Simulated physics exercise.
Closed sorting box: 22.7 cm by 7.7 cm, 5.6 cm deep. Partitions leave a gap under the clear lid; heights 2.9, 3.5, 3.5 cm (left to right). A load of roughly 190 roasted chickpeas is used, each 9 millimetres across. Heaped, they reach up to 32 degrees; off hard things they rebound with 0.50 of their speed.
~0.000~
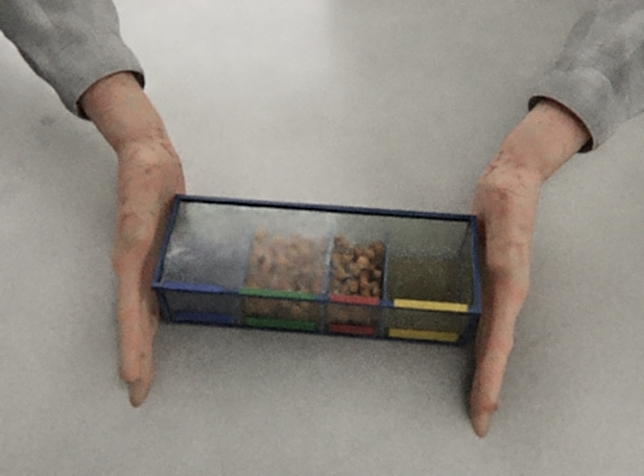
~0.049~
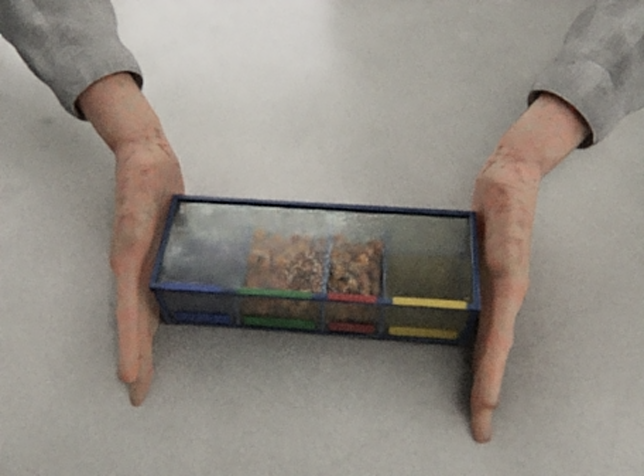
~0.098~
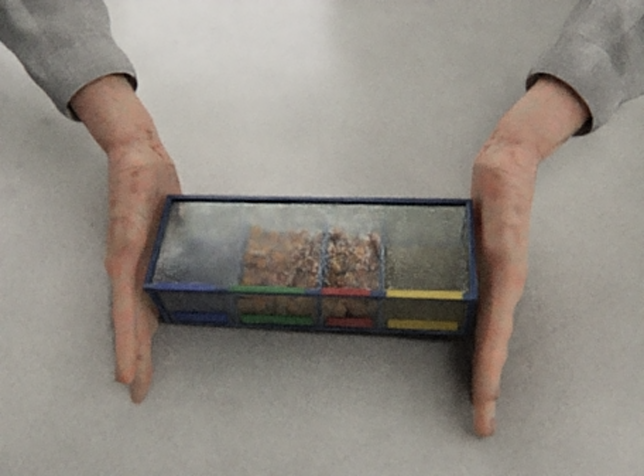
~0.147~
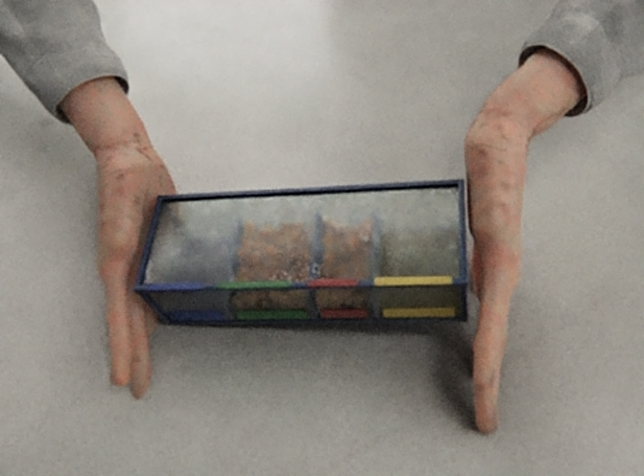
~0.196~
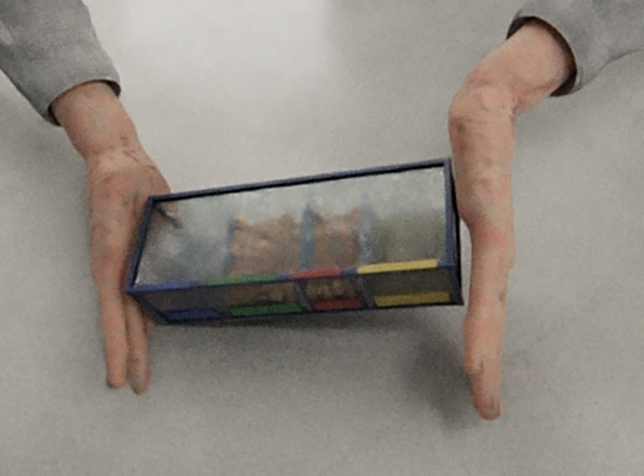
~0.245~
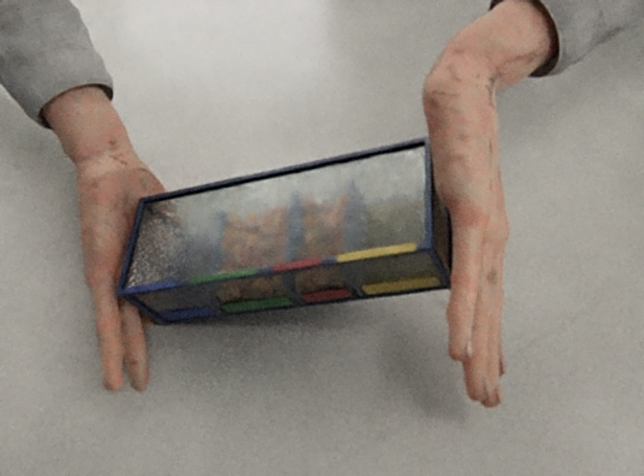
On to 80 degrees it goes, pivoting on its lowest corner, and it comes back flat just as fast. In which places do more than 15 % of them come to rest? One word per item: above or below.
In order - red: Above; blue: Above; green: Above; yellow: Below.
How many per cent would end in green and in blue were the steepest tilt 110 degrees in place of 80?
In per cent, green gets 10, blue gets 80.
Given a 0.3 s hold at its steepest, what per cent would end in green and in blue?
Green 35; blue 35.
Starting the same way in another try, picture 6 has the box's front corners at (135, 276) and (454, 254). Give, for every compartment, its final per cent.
Per cent at the end: Red 30; blue 25; green 45; yellow 0.
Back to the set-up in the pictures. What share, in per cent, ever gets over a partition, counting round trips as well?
Something like 35 per cent of the pieces.
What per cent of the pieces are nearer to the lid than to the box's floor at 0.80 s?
I'd put it at some 30 percent.
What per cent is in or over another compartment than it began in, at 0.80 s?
About 20 per cent.
Then, at 0.80 s, tilt 78 degrees; red 35 %, blue 15 %, green 55 %.
After 1.17 s, tilt 31 degrees; red 30 %, blue 35 %, green 40 %.
After 1.62 s, tilt 0 degrees; red 30 %, blue 35 %, green 40 %.
In the end, at 2.0 s, red 30 %, blue 35 %, green 40 %, yellow 0 %.
